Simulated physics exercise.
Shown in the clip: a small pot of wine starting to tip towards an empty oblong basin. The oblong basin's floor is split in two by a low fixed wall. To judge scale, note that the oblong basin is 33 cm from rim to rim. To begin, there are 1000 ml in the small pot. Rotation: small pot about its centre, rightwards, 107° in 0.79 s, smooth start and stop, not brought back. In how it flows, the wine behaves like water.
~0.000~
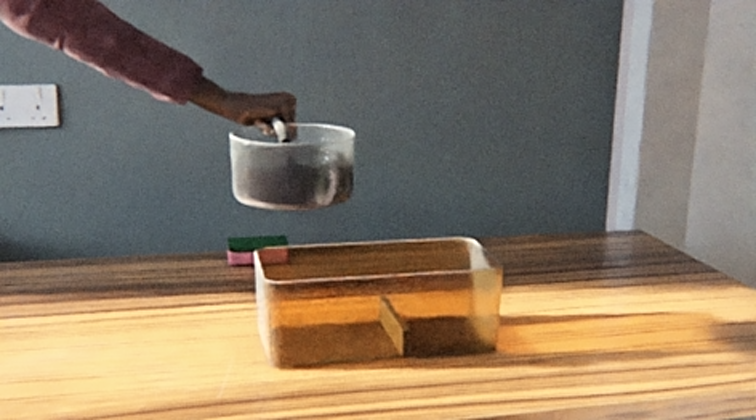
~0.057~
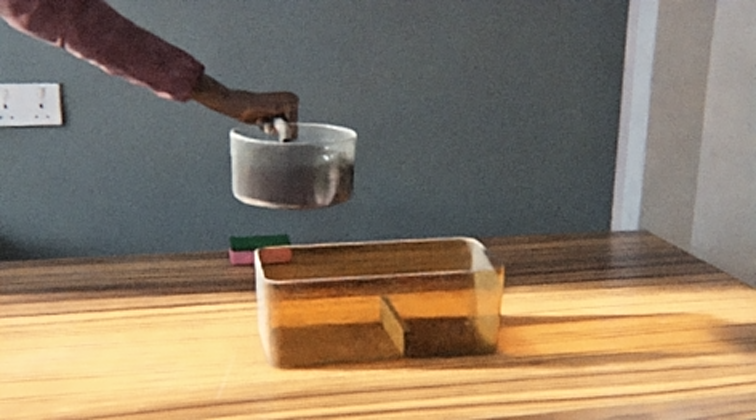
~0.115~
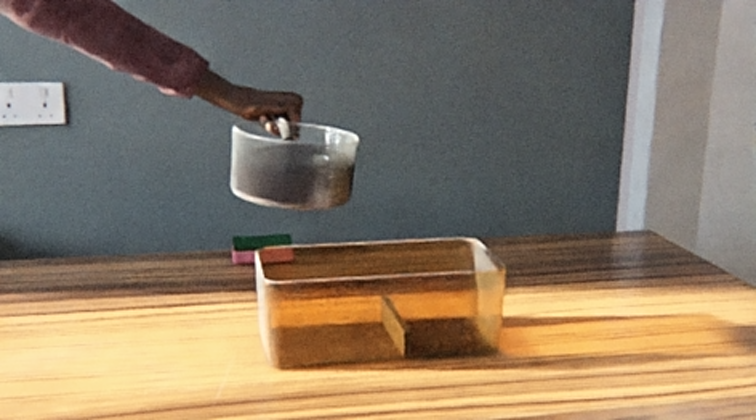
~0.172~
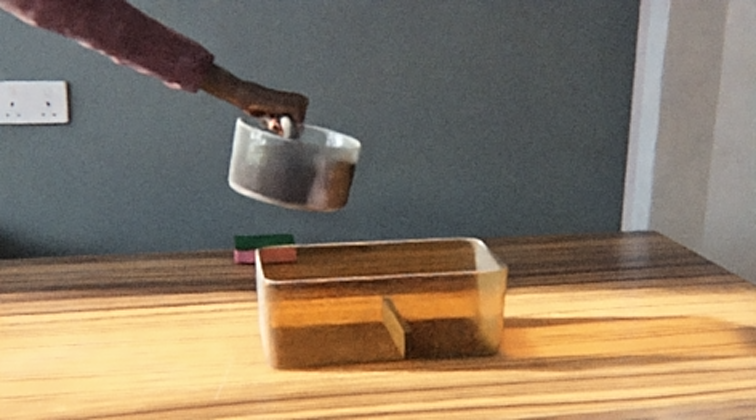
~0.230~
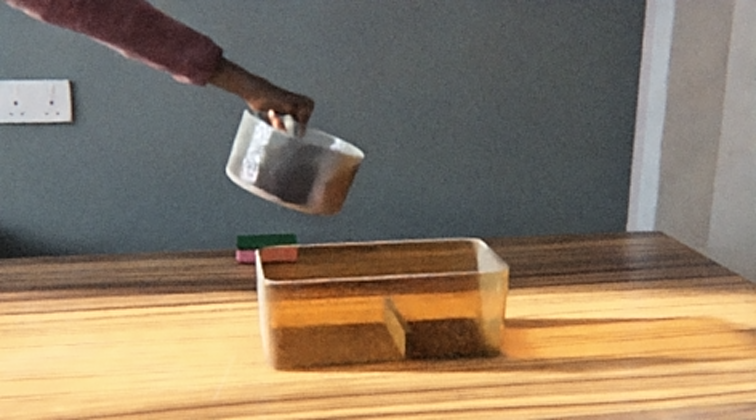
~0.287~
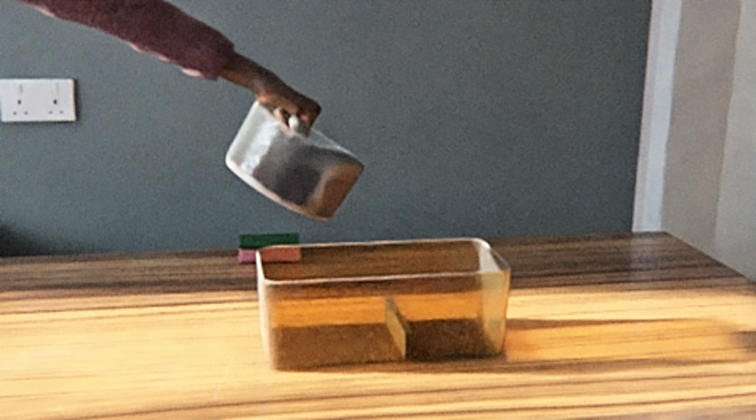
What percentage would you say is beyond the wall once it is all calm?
I would put it at about 36 per cent.
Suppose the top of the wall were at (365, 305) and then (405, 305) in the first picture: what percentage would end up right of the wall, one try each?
It comes to 70 per cent, and then 15 per cent.
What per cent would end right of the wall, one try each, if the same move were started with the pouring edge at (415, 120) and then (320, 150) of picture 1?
70 then 20 %.
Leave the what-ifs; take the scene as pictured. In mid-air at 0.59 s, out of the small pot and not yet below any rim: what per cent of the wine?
Some 38 % is the figure.
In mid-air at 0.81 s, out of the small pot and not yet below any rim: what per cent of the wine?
In-air share: About 8 %.
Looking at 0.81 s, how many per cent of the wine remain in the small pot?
About 8 percent.
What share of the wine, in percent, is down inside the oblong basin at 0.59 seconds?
The basin holds roughly 26 in a hundred parts at that moment.
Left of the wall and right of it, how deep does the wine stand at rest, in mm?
I'd say close to 24 mm on the left, close to 20 mm on the right.
After 0.59 s the tilt is 91° and 36 per cent is still to pour, 10 is left of the wall and 17 right of it.
After 0.81 s the tilt is 107° and 8 per cent is still to pour, 48 is left of the wall and 36 right of it.
After 1.04 s the tilt is 107° and 1 per cent is still to pour, 60 is left of the wall and 36 right of it.
After 1.29 s the tilt is 107° and 0 per cent is still to pour, 62 is left of the wall and 36 right of it.
In the end 62 per cent lies left of the wall, 36 right of it and 2 outside.
